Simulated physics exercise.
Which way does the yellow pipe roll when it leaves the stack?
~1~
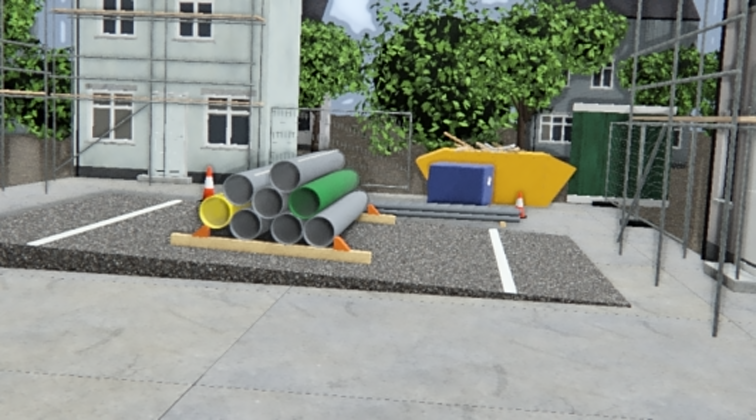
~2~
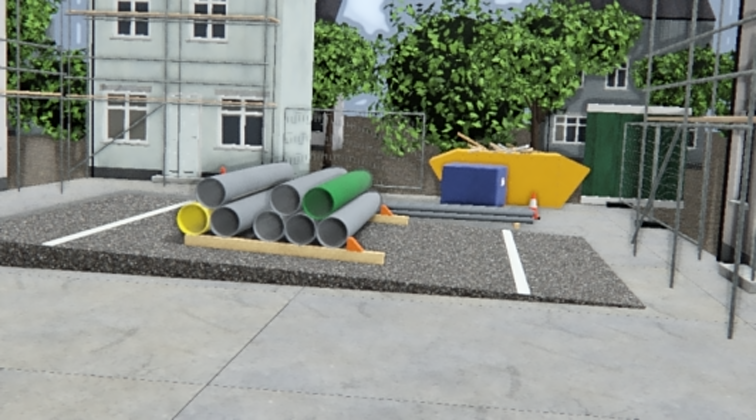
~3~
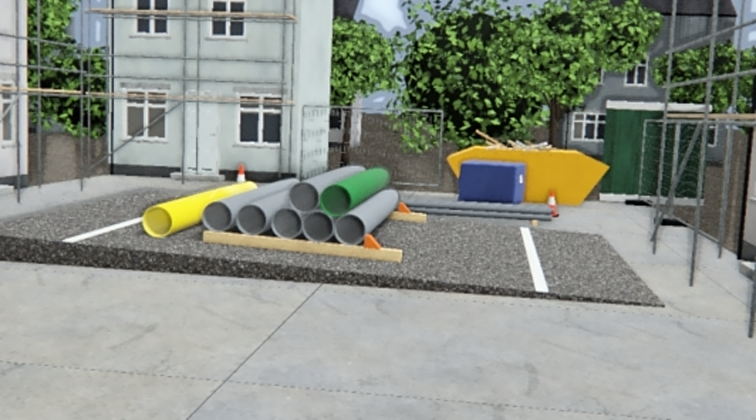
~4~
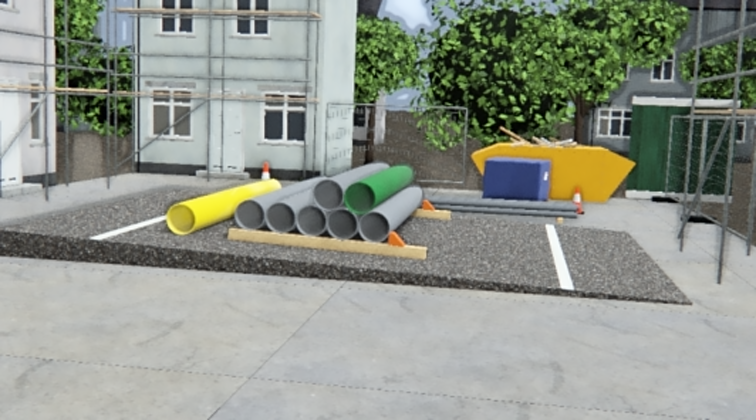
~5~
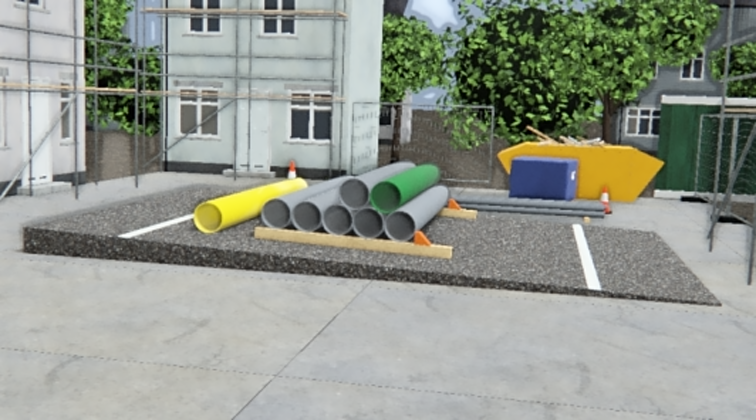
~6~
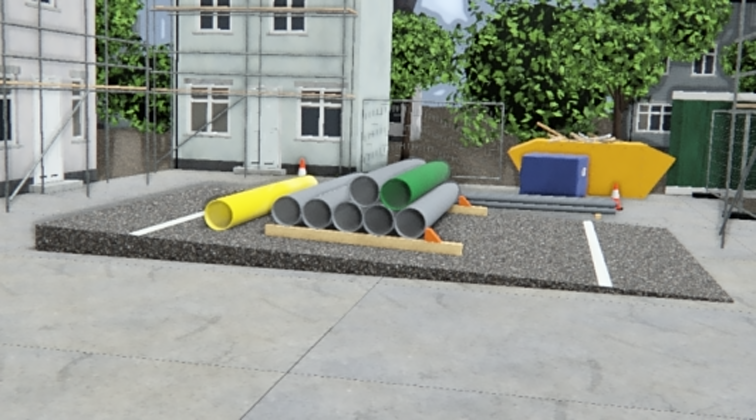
It rolls to the left, off the wooden bearers and onto the gravel.
